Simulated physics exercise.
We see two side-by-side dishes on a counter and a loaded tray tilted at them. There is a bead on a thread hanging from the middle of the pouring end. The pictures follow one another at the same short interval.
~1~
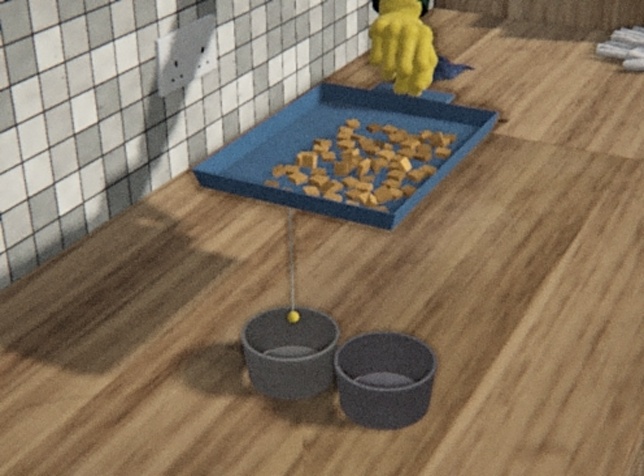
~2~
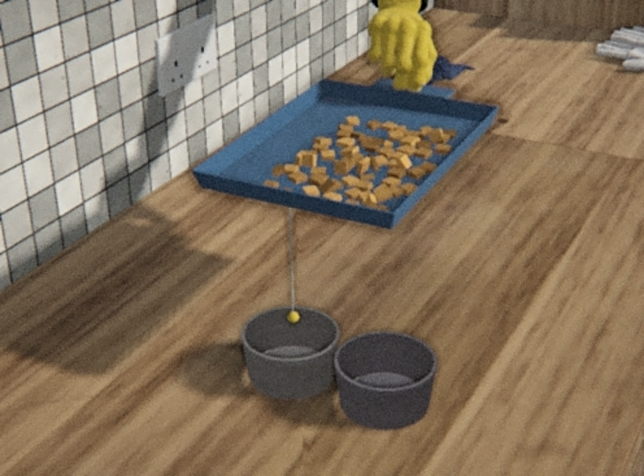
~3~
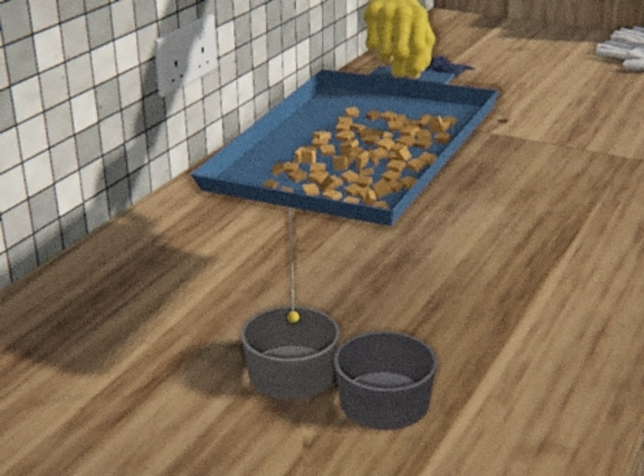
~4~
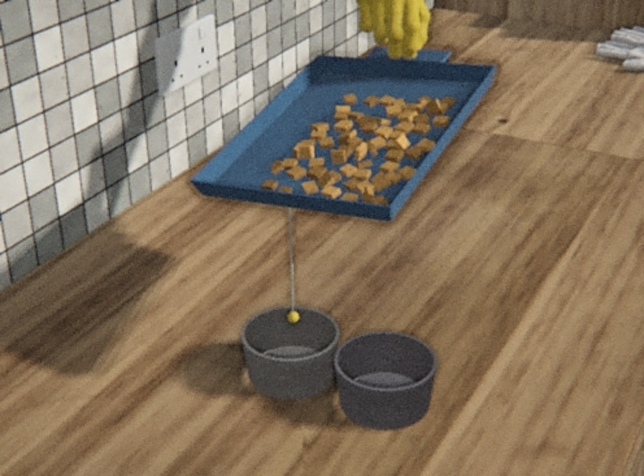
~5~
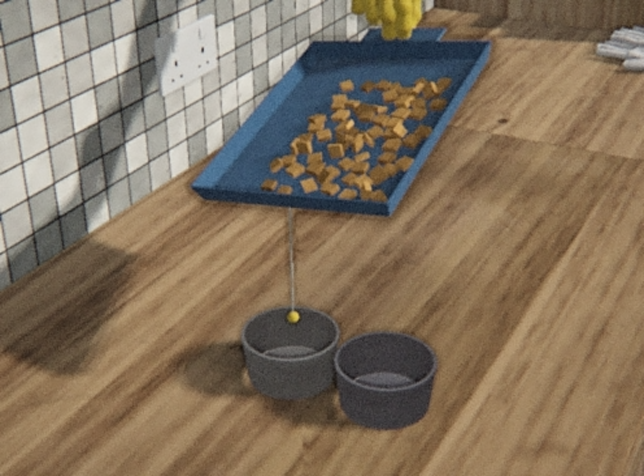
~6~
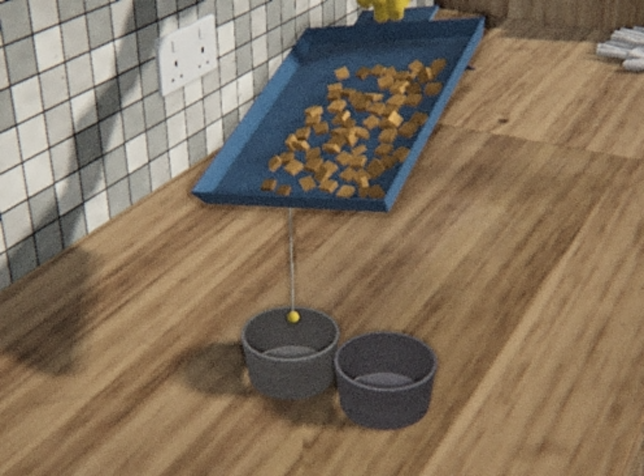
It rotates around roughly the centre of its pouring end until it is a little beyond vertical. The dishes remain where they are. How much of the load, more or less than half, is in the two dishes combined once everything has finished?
Less than half.
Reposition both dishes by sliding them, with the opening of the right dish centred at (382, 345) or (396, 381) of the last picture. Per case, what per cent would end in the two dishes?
Trial 1 about 0 %, trial 2 about 0 %.
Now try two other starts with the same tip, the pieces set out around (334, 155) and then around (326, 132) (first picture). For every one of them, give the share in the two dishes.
About 0 %, then about 0 %.
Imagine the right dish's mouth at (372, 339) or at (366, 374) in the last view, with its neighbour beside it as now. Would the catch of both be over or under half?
Taking the places in turn, it's shy of half and then shy of half.
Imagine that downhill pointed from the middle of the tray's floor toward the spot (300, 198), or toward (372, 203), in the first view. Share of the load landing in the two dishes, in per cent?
Lab note: Case 1 near 10 %, case 2 near 90 %.
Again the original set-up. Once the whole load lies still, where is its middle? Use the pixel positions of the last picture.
Centre at rest, last view: Approx. (204, 353).
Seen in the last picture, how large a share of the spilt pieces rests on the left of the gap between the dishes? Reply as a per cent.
Estimate: About 100 percent.
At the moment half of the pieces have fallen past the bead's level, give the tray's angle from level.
Roughly 105°.
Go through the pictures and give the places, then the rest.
The first frame shows corners of the pouring end at (200, 168) and (391, 211), level; middle of the load at (374, 165), cereal squares; left dish at (267, 374); right dish at (364, 404); bead on its thread at (293, 317).
The second frame shows corners of the pouring end at (200, 169) and (391, 210), level; middle of the load at (373, 163).
The third frame shows corners of the pouring end at (199, 173) and (390, 207), tipped barely, lowest at the left corner; middle of the load at (373, 157).
The fourth frame shows corners of the pouring end at (198, 178) and (387, 203), tipped a little, lowest at the left corner; middle of the load at (371, 148).
The fifth frame shows corners of the pouring end at (198, 183) and (384, 199), tipped clearly, lowest at the left corner; middle of the load at (375, 132).
The sixth frame shows corners of the pouring end at (198, 188) and (381, 196), tipped clearly, lowest at the left corner; middle of the load at (371, 122); left dish at (267, 374); right dish at (364, 404).
Soon after the last picture, tray tipped steeply; all on the tray.
A little later, tray tipped past a quarter turn; about a quarter on the tray; a small part in the left dish; about a third outside both; about a third in the air.
Later still, tray tipped past a quarter turn; a small part in the left dish; nearly all outside both.
At rest, tray tipped past a quarter turn; none in the right dish; a small part in the left dish; nearly all outside both.
